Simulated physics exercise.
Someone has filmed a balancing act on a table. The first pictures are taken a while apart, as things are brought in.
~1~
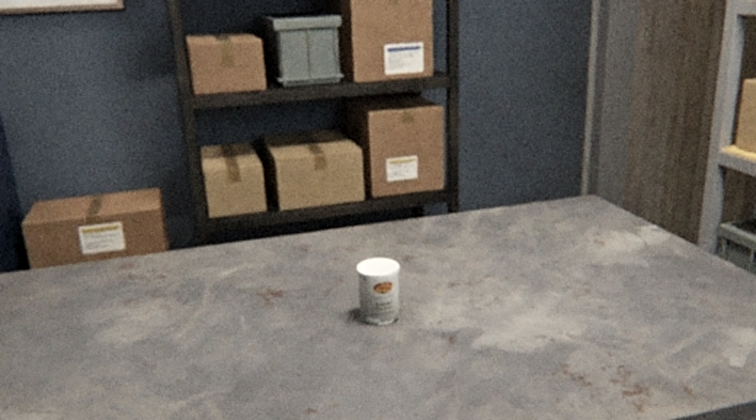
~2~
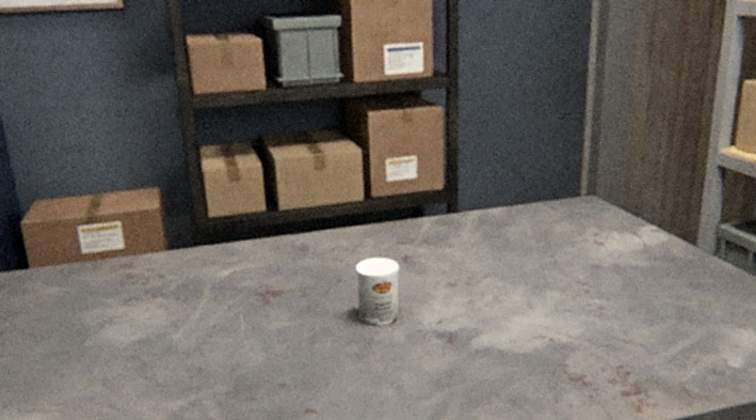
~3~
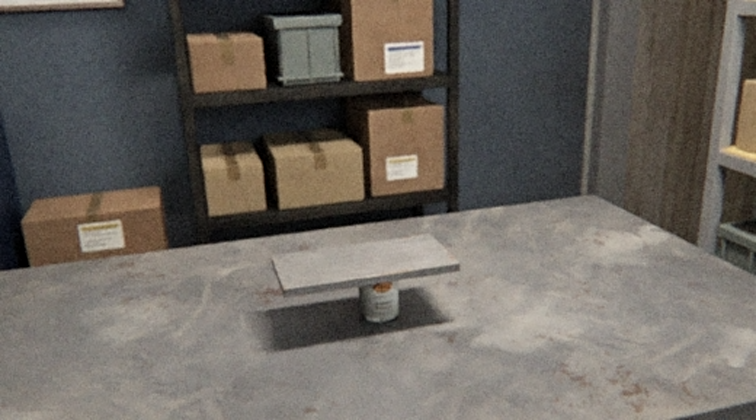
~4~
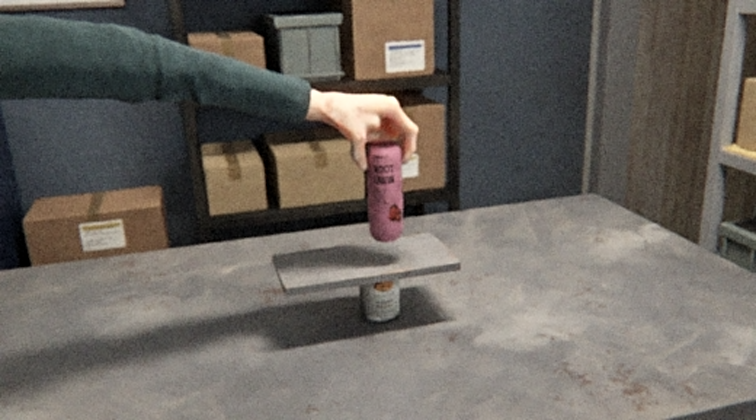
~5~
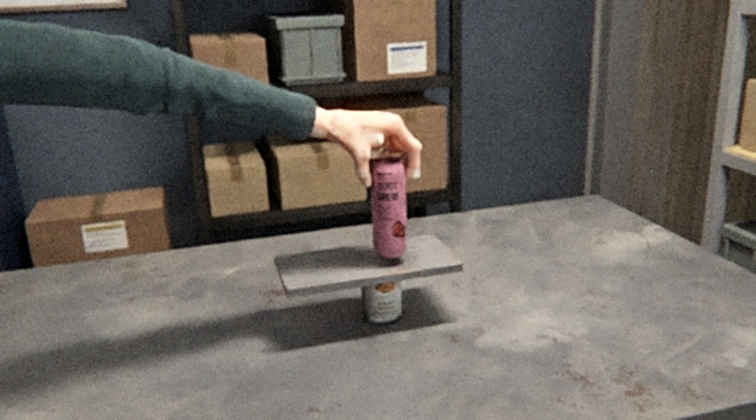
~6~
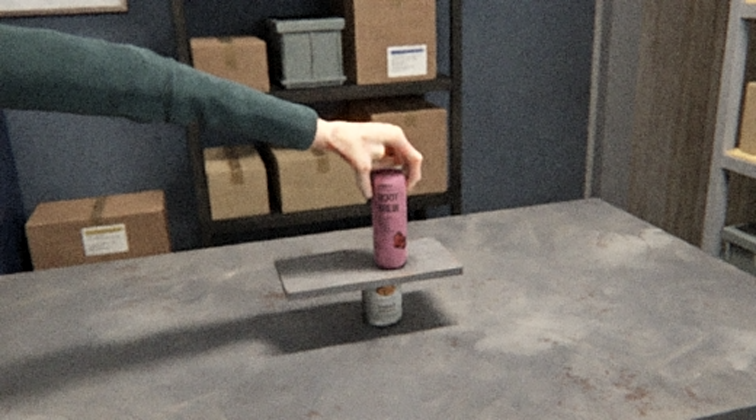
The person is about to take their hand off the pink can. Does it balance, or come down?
Outcome: The stack stays up.
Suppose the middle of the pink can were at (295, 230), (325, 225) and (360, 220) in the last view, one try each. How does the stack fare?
In the first case it loses its balance; in the second case it loses its balance; in the third case it keeps its balance.
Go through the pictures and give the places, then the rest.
In the first picture, the last thing is not in view yet.
In the second picture, the last thing is not in view yet.
In the third picture, the last thing is not in view yet; grey board (363, 263).
In the fourth picture, coming down; pink can (385, 192); grey board (364, 262).
In the fifth picture, coming down; pink can (389, 208); grey board (366, 264).
In the sixth picture, set down, still held; pink can (389, 219); grey board (366, 267).
Then, 0.40 s after the last picture, nothing has stirred.
Then, 1.10 s after the last picture, pink can resting near (389, 220).
At rest, all 3 in place. Seen from the same camera at the end, pink can near (390, 220). The stack keeps its balance.
